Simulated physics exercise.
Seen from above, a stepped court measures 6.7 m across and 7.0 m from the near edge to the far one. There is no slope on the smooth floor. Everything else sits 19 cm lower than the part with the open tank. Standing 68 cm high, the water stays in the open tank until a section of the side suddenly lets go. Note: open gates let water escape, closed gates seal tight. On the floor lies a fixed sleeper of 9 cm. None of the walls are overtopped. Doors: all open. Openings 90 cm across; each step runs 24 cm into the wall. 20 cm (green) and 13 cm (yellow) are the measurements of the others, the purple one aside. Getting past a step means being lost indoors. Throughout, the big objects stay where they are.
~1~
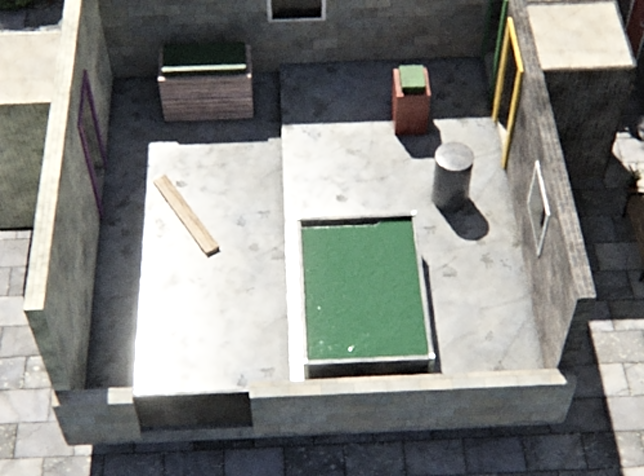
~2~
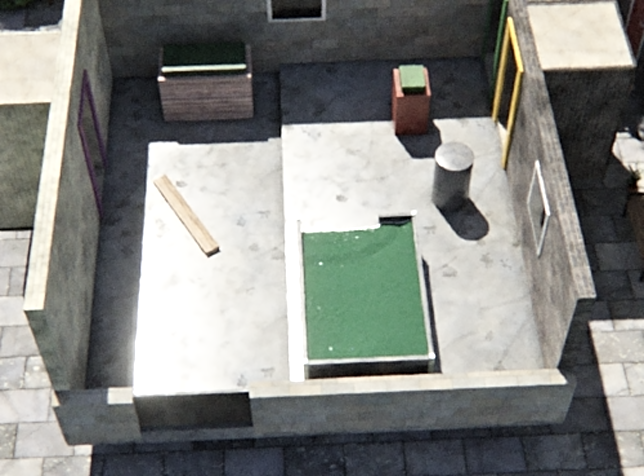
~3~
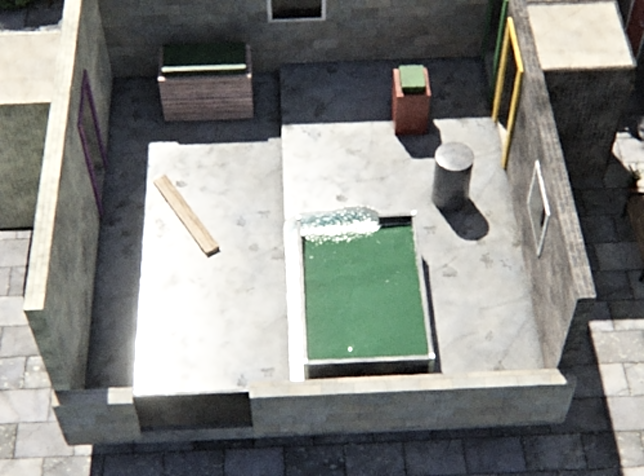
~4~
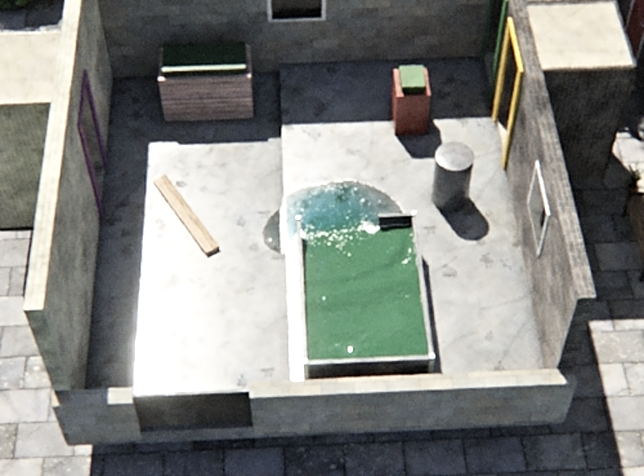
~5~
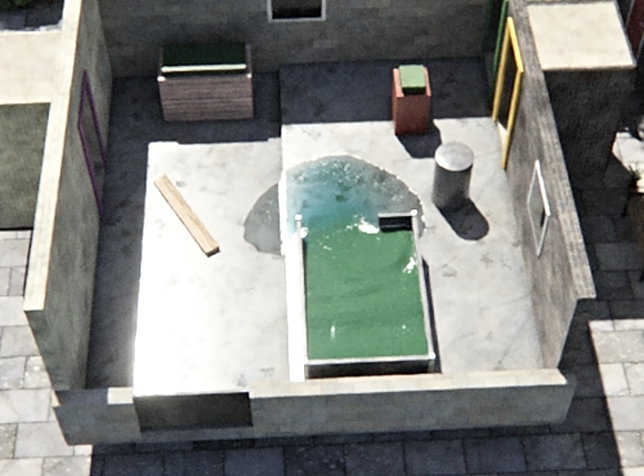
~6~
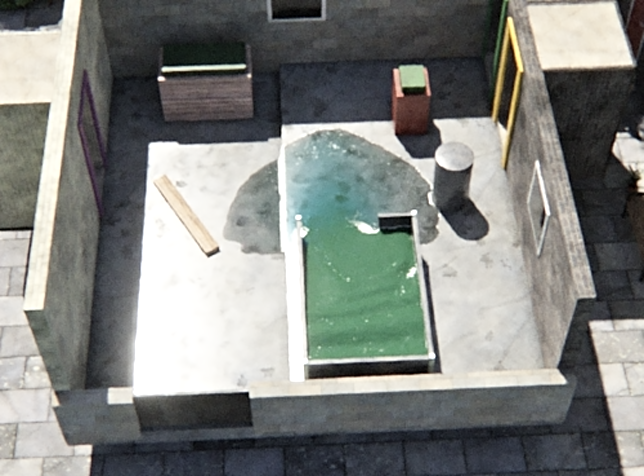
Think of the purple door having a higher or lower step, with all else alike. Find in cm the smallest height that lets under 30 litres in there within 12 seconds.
The smallest such height is close to 8.5 cm.
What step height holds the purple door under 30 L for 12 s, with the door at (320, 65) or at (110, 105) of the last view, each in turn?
In turn: About 19 cm, about 20 cm.
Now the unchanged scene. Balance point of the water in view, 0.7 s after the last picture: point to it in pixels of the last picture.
The water is centred around (347, 268) in the last picture's pixels.
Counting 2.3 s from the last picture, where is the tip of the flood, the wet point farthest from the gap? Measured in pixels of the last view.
(113, 83).
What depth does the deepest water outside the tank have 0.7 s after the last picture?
I'd put it near 38 cm.
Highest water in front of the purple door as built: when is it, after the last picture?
The depth peaks at about 6.0 seconds.
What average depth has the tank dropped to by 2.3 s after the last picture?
I'd put it at some 29 centimetres on average.
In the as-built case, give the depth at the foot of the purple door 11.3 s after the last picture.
About 8.0 centimetres.
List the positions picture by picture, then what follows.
Still water, 68 cm deep, in the open tank at (362, 288); the purple door at (93, 149) is dry, in the first frame.
Water pours out on the far side and has run 0.3 m, to a hidden place; about 9 cm deep outside, 68 cm at the back, in the second frame.
The front is at (337, 212), 0.7 m from the gap on the far side; 1.0 m2 of floor is wet, 68 cm left at the back, in the third frame.
Water pours out on the far side and has run 1.3 m, to (346, 183); about 8 cm deep outside, 68 cm at the back, in the fourth frame.
The front is at (323, 160), 1.9 m from the gap on the far side; 3.7 m2 of floor is wet, 68 cm left at the back, in the fifth frame.
The gap is on the far side, the front 2.5 m out at (321, 134); the back of the open tank holds 66 cm; the purple door at (93, 149), 4.2 m from the gap, is still 2.4 m from the nearest water, in the sixth frame.
Then, 0.7 s after the last picture water covers 35 % of the floor, deepest (38 cm) near (324, 242); it has not reached the purple door.
Then, 2.3 s after the last picture water covers 50 % of the floor, deepest (33 cm) near (113, 83); it has not reached the purple door.
Then, 11.3 s after the last picture water covers 95 % of the floor, deepest (18 cm) near (133, 417); 8 cm at the purple door, 51 litres in over its 7 cm step.
At the purple door as built, the water peaked near 13 cm, 6.1 s after the last picture.
With a step of 7.5 cm, 44 litres would have come in within the 12 s; with 10 cm, 18 litres. So under 30 litres takes about 8.5 cm.
